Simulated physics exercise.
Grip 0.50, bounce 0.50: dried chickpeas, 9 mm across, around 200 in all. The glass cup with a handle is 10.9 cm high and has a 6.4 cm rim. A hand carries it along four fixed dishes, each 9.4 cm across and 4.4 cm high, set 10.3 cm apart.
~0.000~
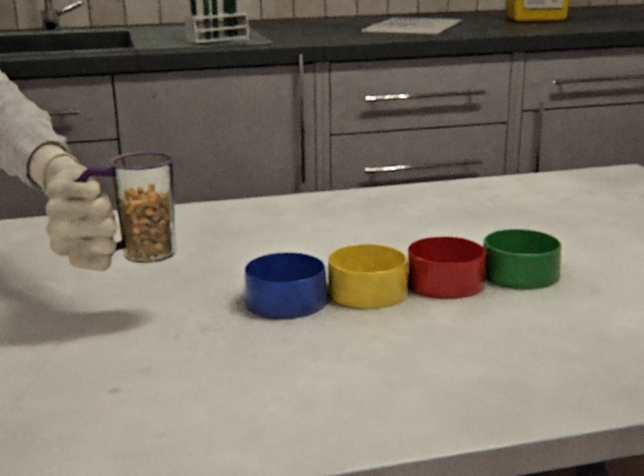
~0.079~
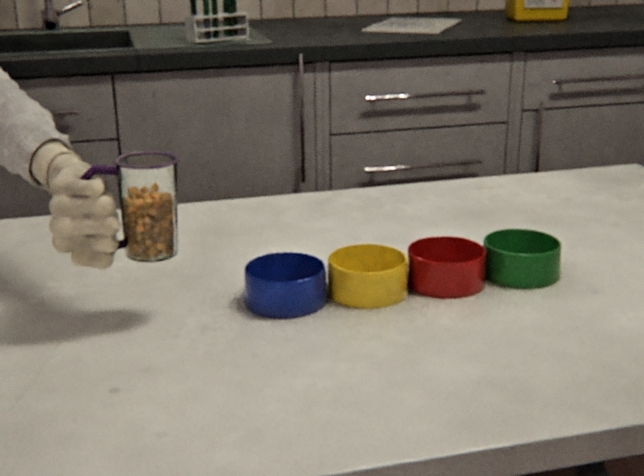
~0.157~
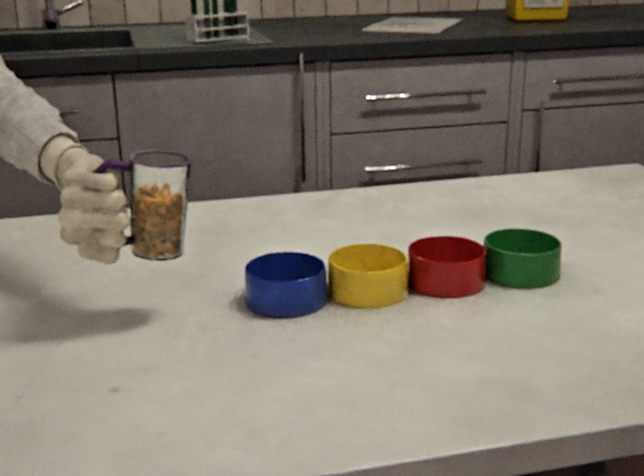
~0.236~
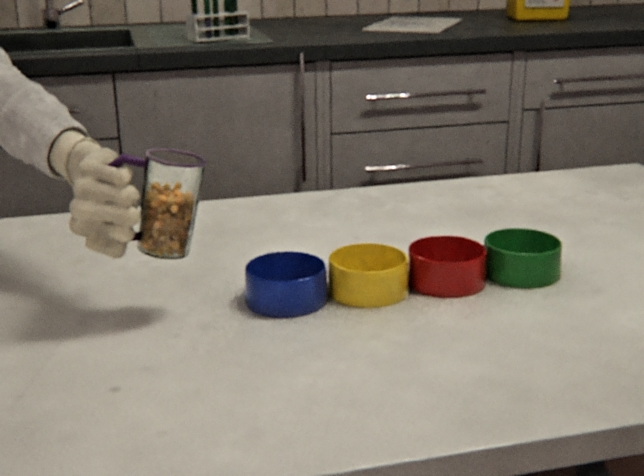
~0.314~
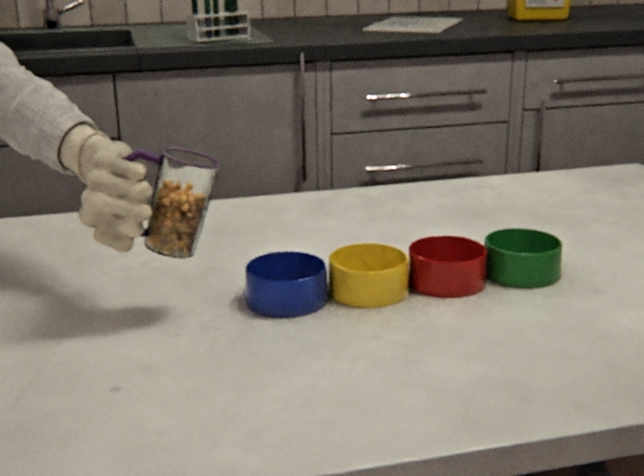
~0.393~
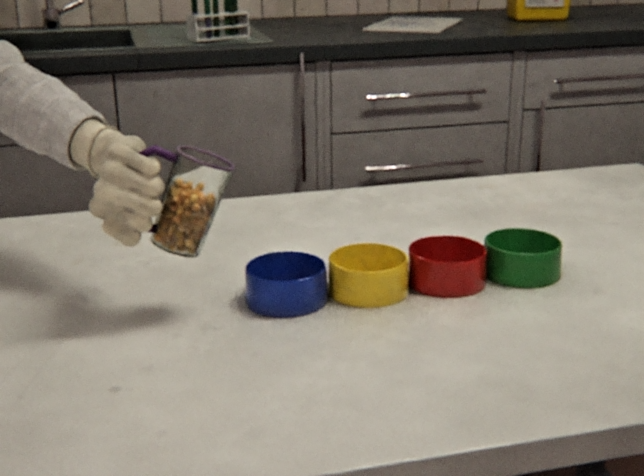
A gloved hand holding a clear cup of dried chickpeas by its handle moves a short way right above a pale table, gradually tilting the cup rightward, while blue, yellow, red and green dishes sit still in a row.
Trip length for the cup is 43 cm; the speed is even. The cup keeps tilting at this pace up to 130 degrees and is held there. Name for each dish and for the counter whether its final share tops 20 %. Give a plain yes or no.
Red dish - yes, blue dish - no, green dish - no, yellow dish - no, counter - no.
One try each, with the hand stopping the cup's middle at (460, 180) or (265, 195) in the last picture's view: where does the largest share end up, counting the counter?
I'd expect red to win the first try and blue the second.
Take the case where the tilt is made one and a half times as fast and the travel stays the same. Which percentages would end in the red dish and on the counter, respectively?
That gives red 0 with 0 for the counter.
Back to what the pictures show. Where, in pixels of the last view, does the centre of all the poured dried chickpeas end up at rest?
Est. centre at rest: (449, 268) px.
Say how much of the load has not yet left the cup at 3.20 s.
It comes out close to 0 per cent.
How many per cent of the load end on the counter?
Some 5 in a hundred.
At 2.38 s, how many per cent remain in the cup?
Somewhere near 0 per cent of the load.
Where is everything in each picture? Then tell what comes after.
Cup at (146, 208), tilt 0 degrees, lip at (171, 158), moved 0.0 cm; middle of the pieces at (147, 228); blue dish at (285, 267); yellow dish at (368, 259); red dish at (447, 250); green dish at (522, 242), in the first picture.
Cup at (149, 207), tilt 2 degrees, lip at (176, 159), moved 0.4 cm; middle of the pieces at (150, 227), in the second picture.
Cup at (159, 206), tilt 7 degrees, lip at (190, 160), moved 1.4 cm; middle of the pieces at (158, 226), in the third picture.
Cup at (170, 205), tilt 12 degrees, lip at (205, 162), moved 2.6 cm; middle of the pieces at (167, 224), in the fourth picture.
Cup at (180, 204), tilt 17 degrees, lip at (219, 164), moved 3.7 cm; middle of the pieces at (175, 223), in the fifth picture.
Cup at (190, 203), tilt 22 degrees, lip at (233, 167), moved 4.9 cm; middle of the pieces at (183, 221); blue dish at (286, 266); yellow dish at (368, 258); red dish at (447, 249); green dish at (523, 241). The cup turns about 65 degrees a second and travels 15 cm a second, in the sixth picture.
After 1.59 s, tilt 103 degrees; cup holds 100 %.
After 2.38 s, tilt 130 degrees; cup holds 0 %, red 90 %, yellow 5 %.
Then, at 3.20 s, tilt 130 degrees; cup holds 0 %, red 90 %, yellow 5 %.
By 3.5 s all is still; red 90 %, blue 0 %, green 0 %, yellow 5 %, counter 5 %.
